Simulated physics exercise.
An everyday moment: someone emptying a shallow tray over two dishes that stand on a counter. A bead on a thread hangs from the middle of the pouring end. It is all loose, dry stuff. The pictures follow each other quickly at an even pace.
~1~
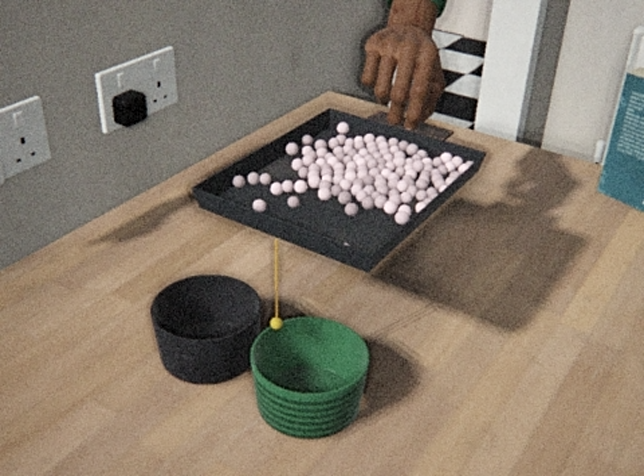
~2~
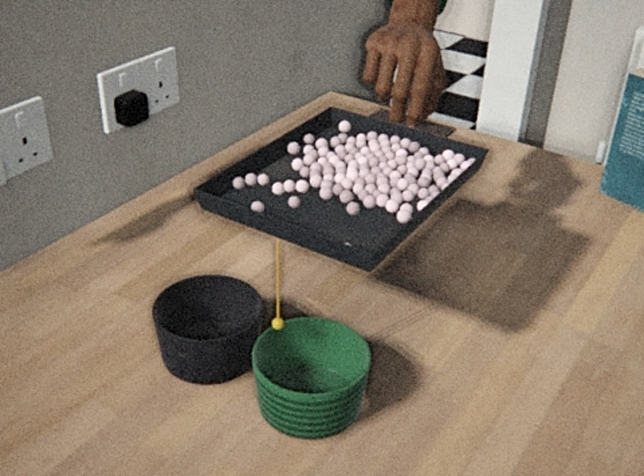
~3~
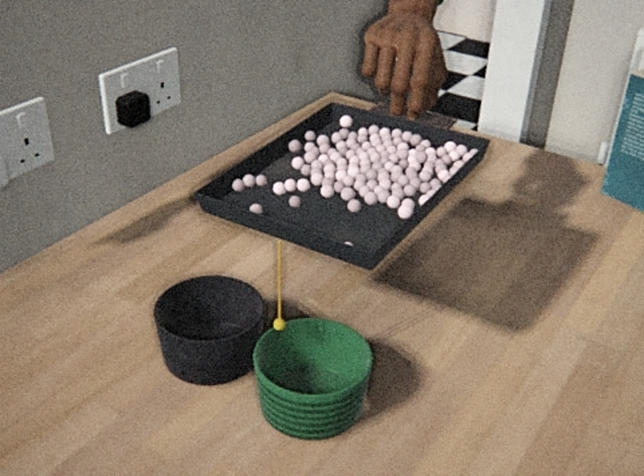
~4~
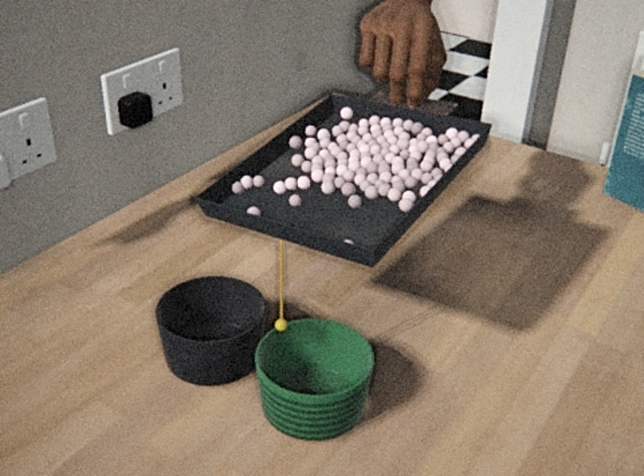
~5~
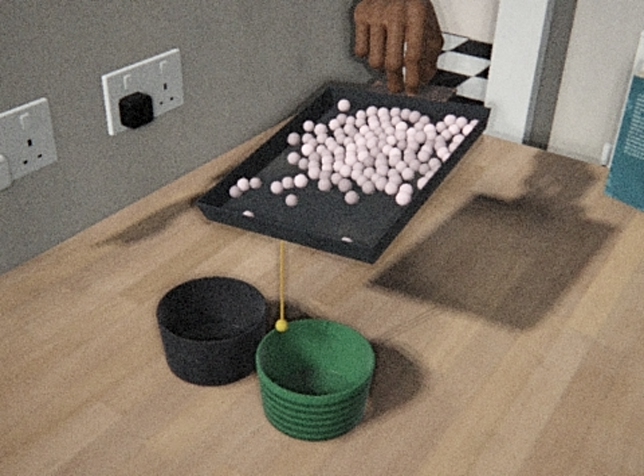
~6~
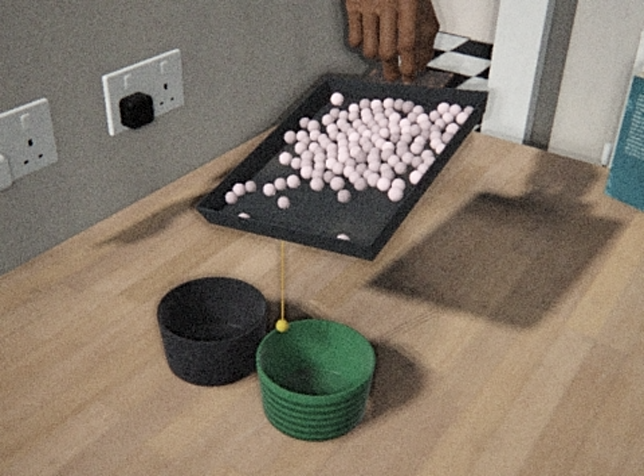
A hand tilts a dark tray of pale pink balls, and they begin shifting left.
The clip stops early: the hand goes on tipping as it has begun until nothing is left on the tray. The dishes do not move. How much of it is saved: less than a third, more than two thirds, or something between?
Caught overall: Over two thirds.
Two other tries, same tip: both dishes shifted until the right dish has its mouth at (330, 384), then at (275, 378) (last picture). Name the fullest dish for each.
The first try: The dish on the left. The second: The dish on the left.
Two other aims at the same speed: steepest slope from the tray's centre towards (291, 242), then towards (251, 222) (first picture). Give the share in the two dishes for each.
The first gives 10 %, the second 60 %.
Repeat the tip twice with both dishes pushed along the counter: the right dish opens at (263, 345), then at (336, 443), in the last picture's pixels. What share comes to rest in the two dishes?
In turn 70 and 0 in a hundred.
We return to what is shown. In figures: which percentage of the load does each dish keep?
Left dish: 90 %, right dish: 0 %.
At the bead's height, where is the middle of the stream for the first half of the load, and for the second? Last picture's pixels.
First near (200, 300), later near (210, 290).
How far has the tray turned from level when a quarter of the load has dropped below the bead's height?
At some 85 degrees.
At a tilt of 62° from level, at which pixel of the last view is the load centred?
At about (248, 193).
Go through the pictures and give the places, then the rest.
Corners of the pouring end near (199, 187) and (369, 251), level; middle of the load near (373, 164), sugar pearls; left dish near (171, 354); right dish near (276, 408); bead on its thread near (277, 323), in the first frame.
Corners of the pouring end near (200, 188) and (371, 250), level; middle of the load near (375, 163), in the second frame.
Corners of the pouring end near (201, 192) and (371, 249), tipped barely, lowest at the left corner; middle of the load near (376, 158), only a few on the move, in the third frame.
Corners of the pouring end near (202, 196) and (371, 246), tipped a little, lowest at the left corner; middle of the load near (376, 150), only a few on the move, in the fourth frame.
Corners of the pouring end near (202, 201) and (369, 243), tipped a little, lowest at the left corner; middle of the load near (372, 144), a little on the move, in the fifth frame.
Corners of the pouring end near (202, 205) and (367, 241), tipped clearly, lowest at the left corner; middle of the load near (365, 142), all but a few on the move; left dish near (177, 356); right dish near (282, 410), in the sixth frame.
Shortly afterwards, tray tipped steeply; the bulk on the tray; a little in the left dish; only a few outside both; a little in the air.
Next, tray tipped past a quarter turn; a little on the tray; the bulk in the left dish; only a few outside both; a little in the air.
Some moments later, tray tipped past a quarter turn; all but a few in the left dish; a little outside both.
In the end, tray tipped past a quarter turn; none at all in the right dish; all but a few in the left dish; a little outside both.
